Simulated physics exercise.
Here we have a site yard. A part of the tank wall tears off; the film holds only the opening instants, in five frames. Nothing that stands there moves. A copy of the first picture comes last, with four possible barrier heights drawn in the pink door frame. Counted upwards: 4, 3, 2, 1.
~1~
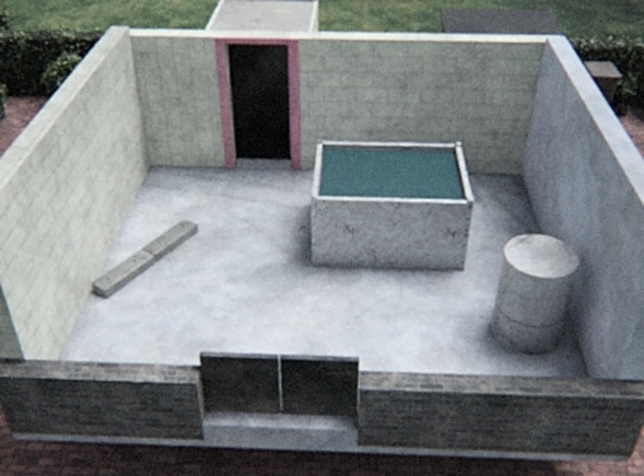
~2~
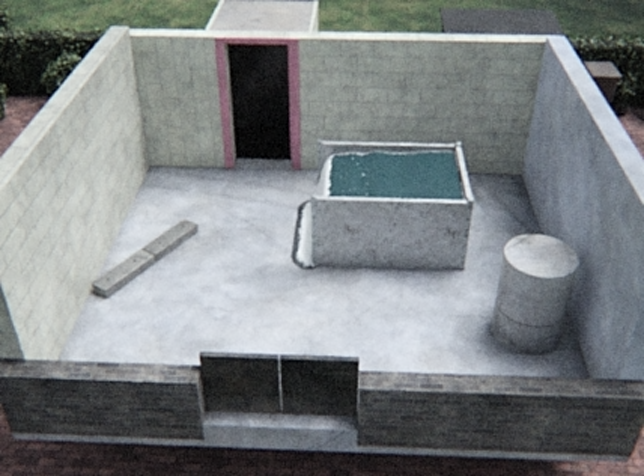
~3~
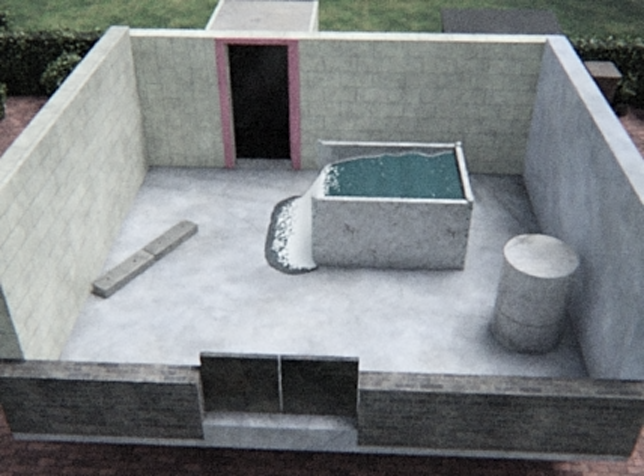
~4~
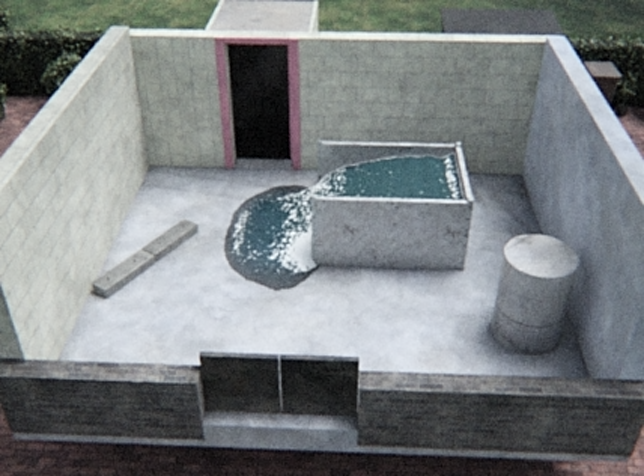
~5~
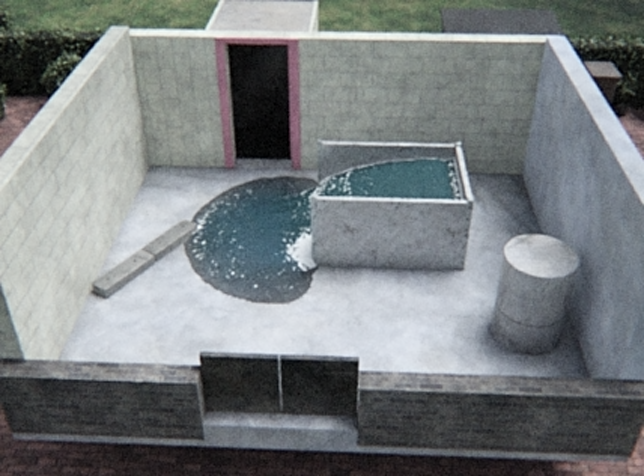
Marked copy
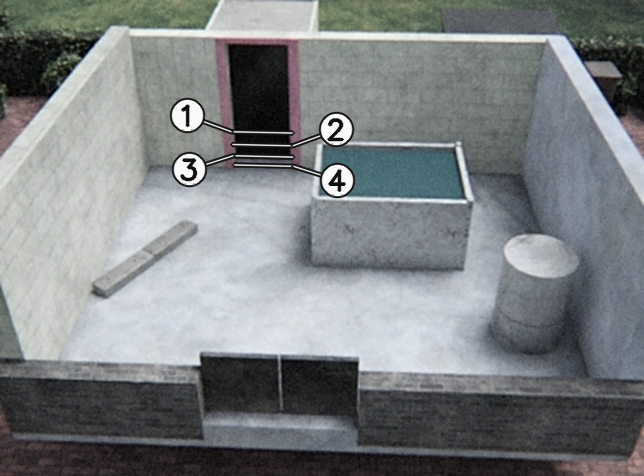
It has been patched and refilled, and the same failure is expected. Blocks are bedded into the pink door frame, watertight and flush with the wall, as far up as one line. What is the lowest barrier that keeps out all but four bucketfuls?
The limit is 3.
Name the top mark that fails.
Mark 4.
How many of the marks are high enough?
Three of the four.
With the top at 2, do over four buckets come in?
No, not at all.
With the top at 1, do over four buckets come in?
No, that is safe.
On the marked copy, 1 at (261, 132); 2 at (262, 145); 3 at (263, 156); 4 at (263, 165); from the bottom up 4, 3, 2, 1.
Choosing 1, nothing gets over.
Choosing 2, nothing gets over.
Choosing 3, a splash gets over, under a bucket.
Choosing 4, about 9 bucketfuls get in.
